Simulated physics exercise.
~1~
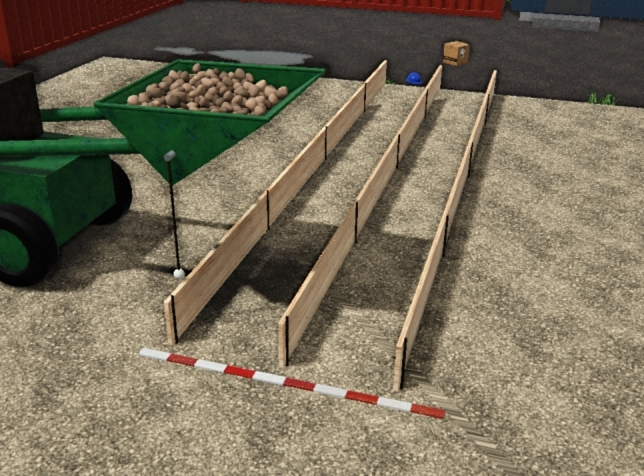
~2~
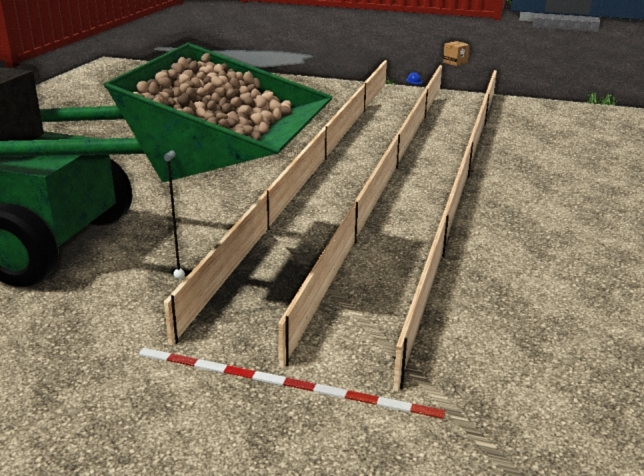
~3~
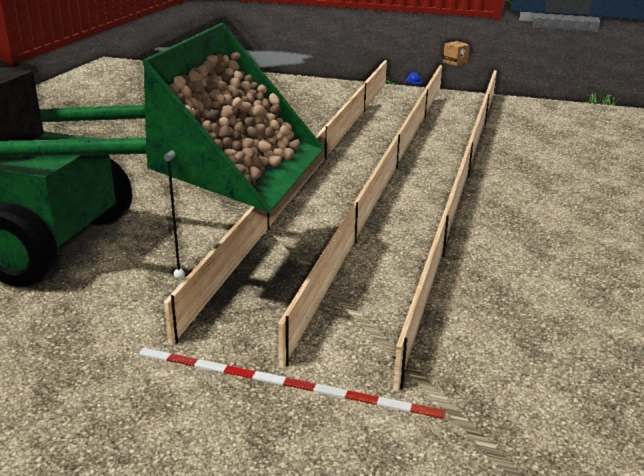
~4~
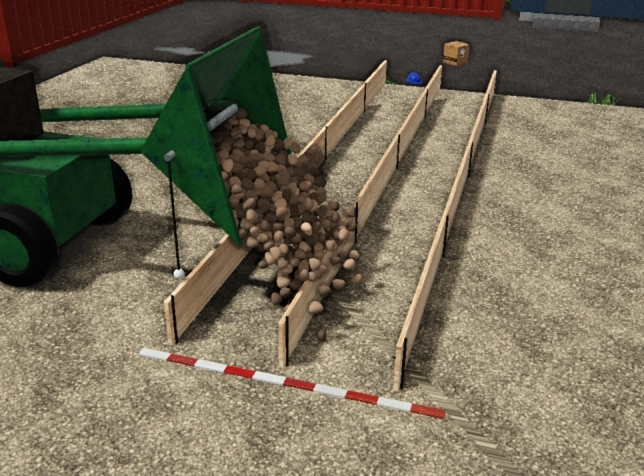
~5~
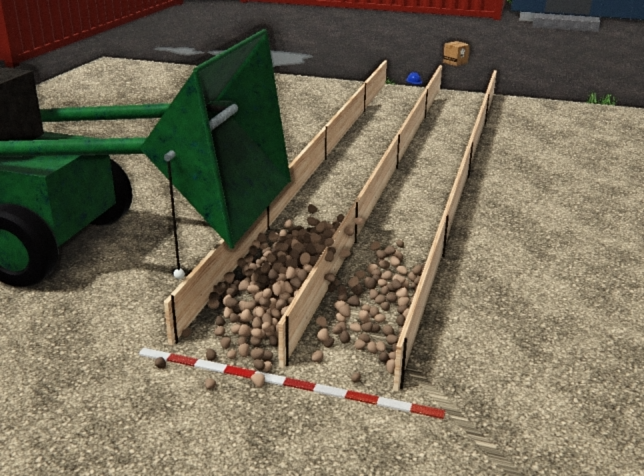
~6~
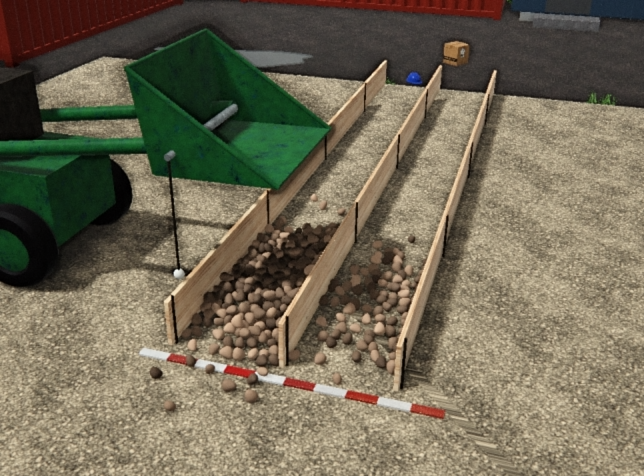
A green steel bucket heaped with brown stones sits level on a green loader at the left of a gravel yard, seen from above by a still camera. Three wooden plank walls run away to its right, with a red and white striped staff across their near ends and red containers behind. The bucket tips steadily to the right, and the stones slide over its lip and tumble between the planks. Most settle in the left bay, fewer in the right, and a few roll past the staff. The emptied bucket then swings partway back up and stays tilted.
